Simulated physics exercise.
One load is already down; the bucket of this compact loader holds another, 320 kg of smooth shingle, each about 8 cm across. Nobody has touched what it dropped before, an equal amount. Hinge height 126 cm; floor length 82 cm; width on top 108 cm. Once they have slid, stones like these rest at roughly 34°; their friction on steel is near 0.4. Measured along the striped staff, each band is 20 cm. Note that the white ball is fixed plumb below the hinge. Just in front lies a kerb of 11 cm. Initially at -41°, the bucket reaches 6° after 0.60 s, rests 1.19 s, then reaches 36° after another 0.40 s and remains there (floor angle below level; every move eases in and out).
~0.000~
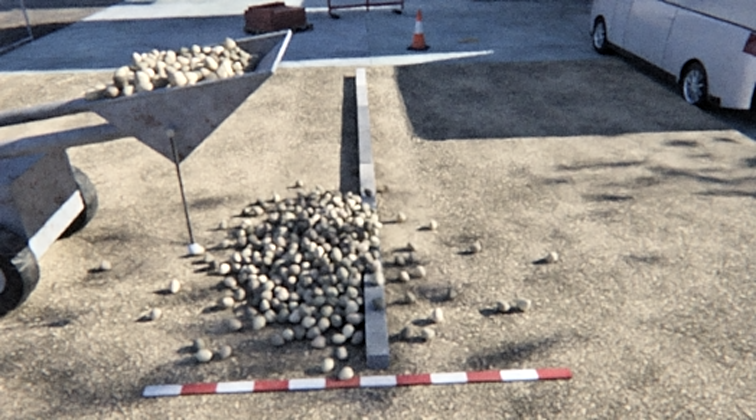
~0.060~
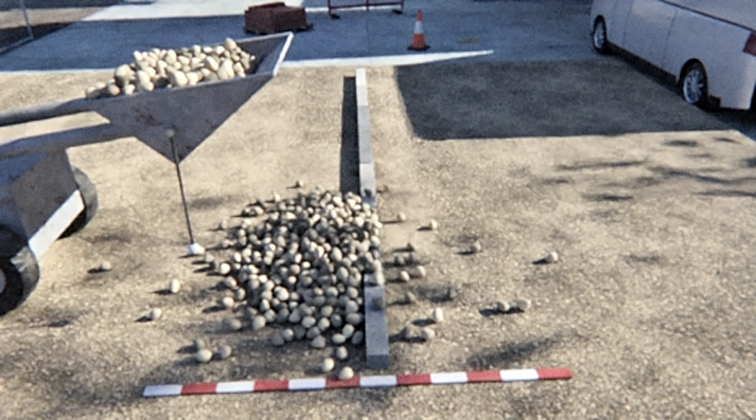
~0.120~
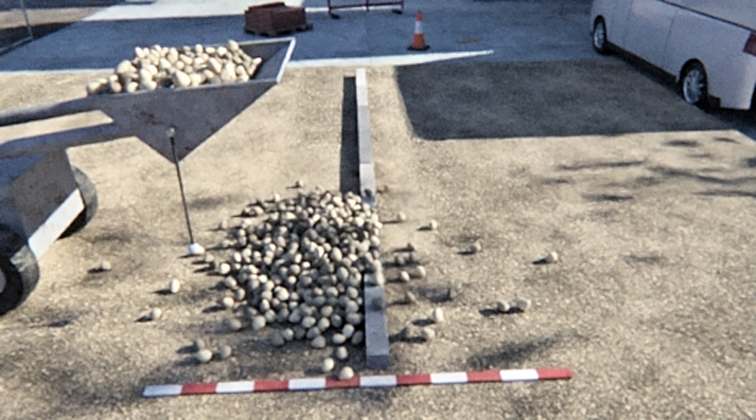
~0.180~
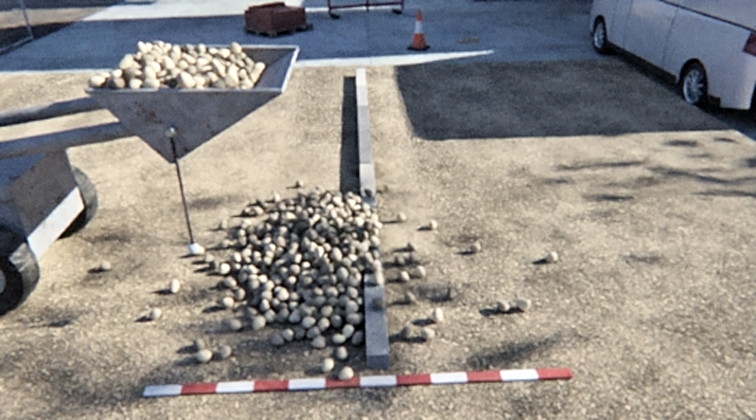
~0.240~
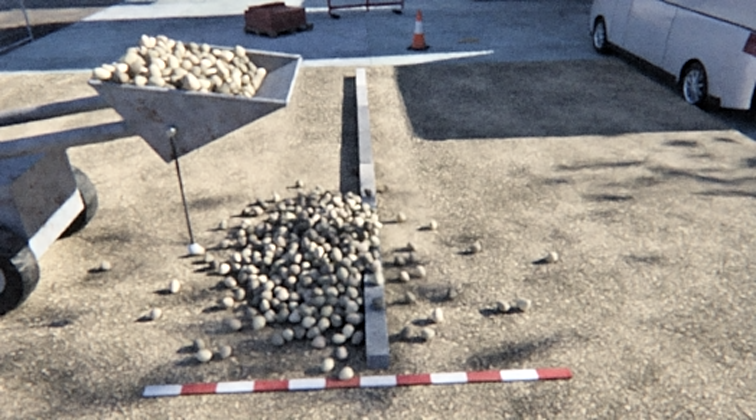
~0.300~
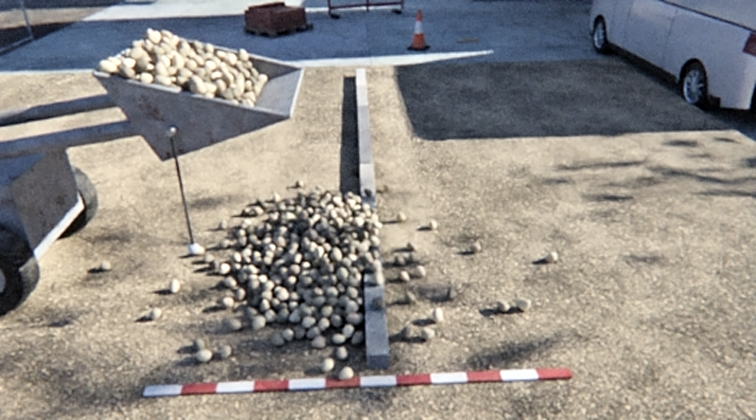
On a sunlit gravel yard, a loader's bucket full of pale rounded stones slowly tilted its front edge downward, and the stones shifted a little inside it, while the heap beside the kerb stayed still.
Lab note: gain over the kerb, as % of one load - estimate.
Gain: About 29 %.
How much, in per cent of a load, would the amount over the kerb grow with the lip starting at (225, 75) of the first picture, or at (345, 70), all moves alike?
Near 5 in a hundred first, near 85 in a hundred second.
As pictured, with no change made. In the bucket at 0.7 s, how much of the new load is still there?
About 100 percent is still in there.
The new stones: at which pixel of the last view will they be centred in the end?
Centre at roughly (341, 239).
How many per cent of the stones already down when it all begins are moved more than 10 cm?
Some 5 percent, give or take.
After 0.4 s the floor is at -1°; in per cent of one load, 100 in the bucket, 97 on this side of the kerb, 3 over the kerb; the foremost stones are at (474, 275).
After 0.7 s the floor is at 6°; in per cent of one load, 100 in the bucket, 97 on this side of the kerb, 3 over the kerb; the foremost stones are at (474, 275).
After 2.6 s the floor is at 36°; in per cent of one load, 16 in the bucket, 171 on this side of the kerb, 13 over the kerb; the foremost stones are at (522, 263).
After 5.2 s the floor is at 36°; in per cent of one load, 0 in the bucket, 168 on this side of the kerb, 32 over the kerb; the foremost stones are at (535, 251). Net gain over the kerb, 29.
